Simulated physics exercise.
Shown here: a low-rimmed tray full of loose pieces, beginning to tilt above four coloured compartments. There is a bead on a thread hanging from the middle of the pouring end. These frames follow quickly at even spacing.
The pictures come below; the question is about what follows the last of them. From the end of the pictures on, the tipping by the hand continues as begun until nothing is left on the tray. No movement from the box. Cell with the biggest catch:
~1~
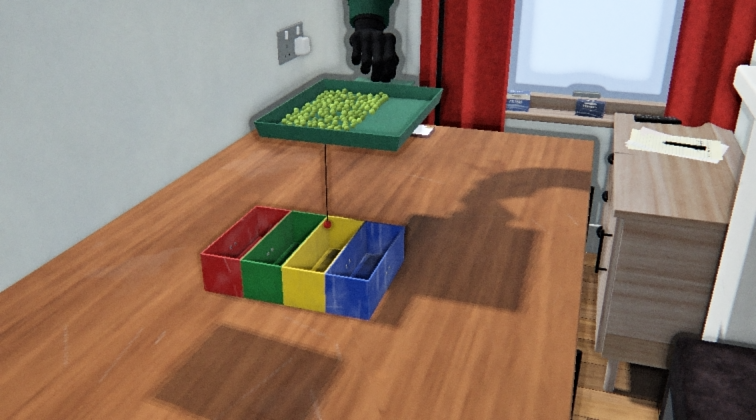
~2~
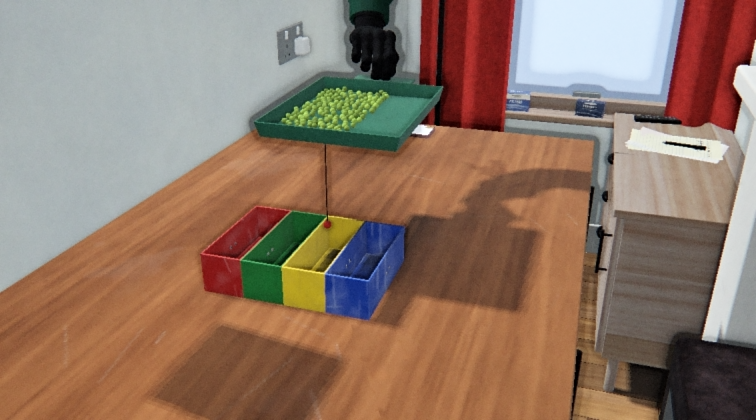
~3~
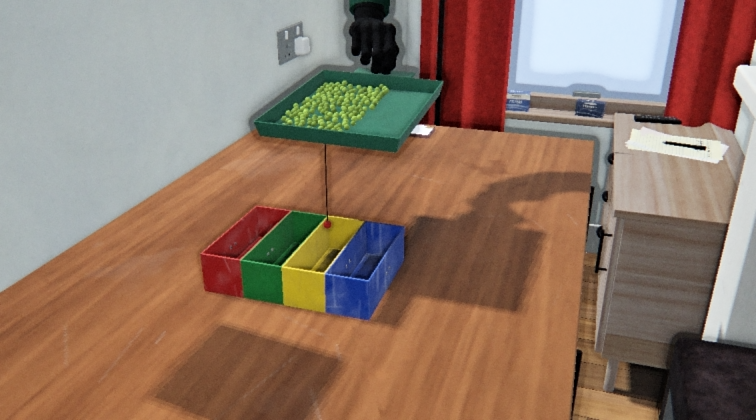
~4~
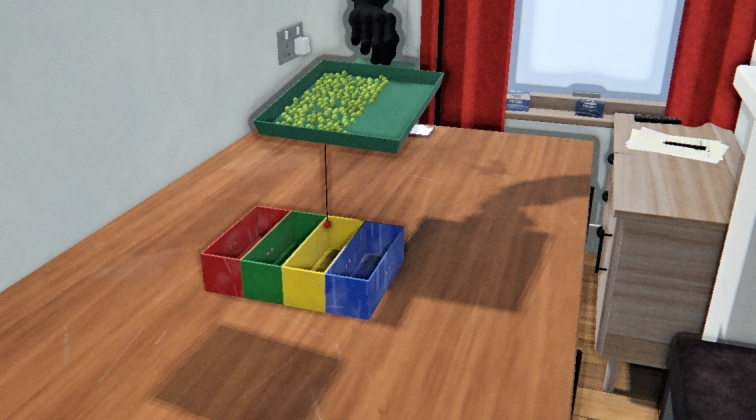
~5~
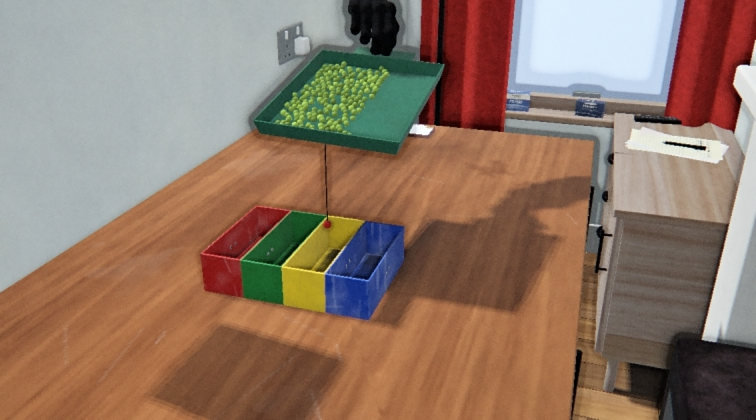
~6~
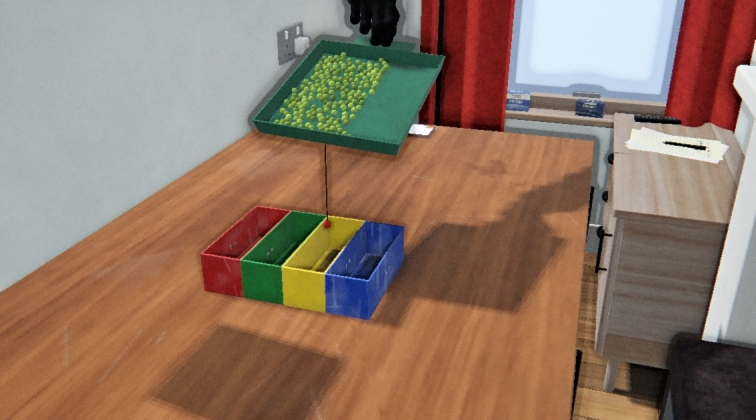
Blue.
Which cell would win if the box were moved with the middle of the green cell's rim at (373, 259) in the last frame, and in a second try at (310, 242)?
So the first one goes to the green cell and the second to the blue cell.
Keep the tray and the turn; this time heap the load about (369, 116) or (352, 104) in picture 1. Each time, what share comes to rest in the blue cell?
The first start yields 50 per cent, the second 40 per cent.
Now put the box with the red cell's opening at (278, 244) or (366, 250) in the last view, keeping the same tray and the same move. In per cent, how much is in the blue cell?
About 30 per cent first, then about 0 per cent.
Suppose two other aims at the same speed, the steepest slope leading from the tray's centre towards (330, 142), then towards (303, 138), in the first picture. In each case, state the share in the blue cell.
I'd expect around 30 in a hundred first and around 0 in a hundred second.
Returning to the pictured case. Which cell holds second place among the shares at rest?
The answer is that yellow cell.
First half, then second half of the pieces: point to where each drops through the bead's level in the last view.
I'd say around (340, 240) at first, then around (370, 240).
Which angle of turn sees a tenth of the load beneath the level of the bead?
Roughly 95 degrees from level.
Soon after the last picture, tray tipped steeply; nearly all on the tray; a stray few in the blue cell; a stray few falling or outside the box.
A little later, tray tipped right over; about a third on the tray; a small part in the yellow cell; a small part in the blue cell; a small part in the green cell; about a third falling or outside the box.
Later still, tray tipped past a quarter turn; about a third in the blue cell; about a quarter in the yellow cell; a small part in the green cell; about a quarter falling or outside the box.
At rest, tray tipped past a quarter turn; about a third in the blue cell; about a quarter in the yellow cell; a small part in the green cell; none in the red cell; about a quarter outside the box.
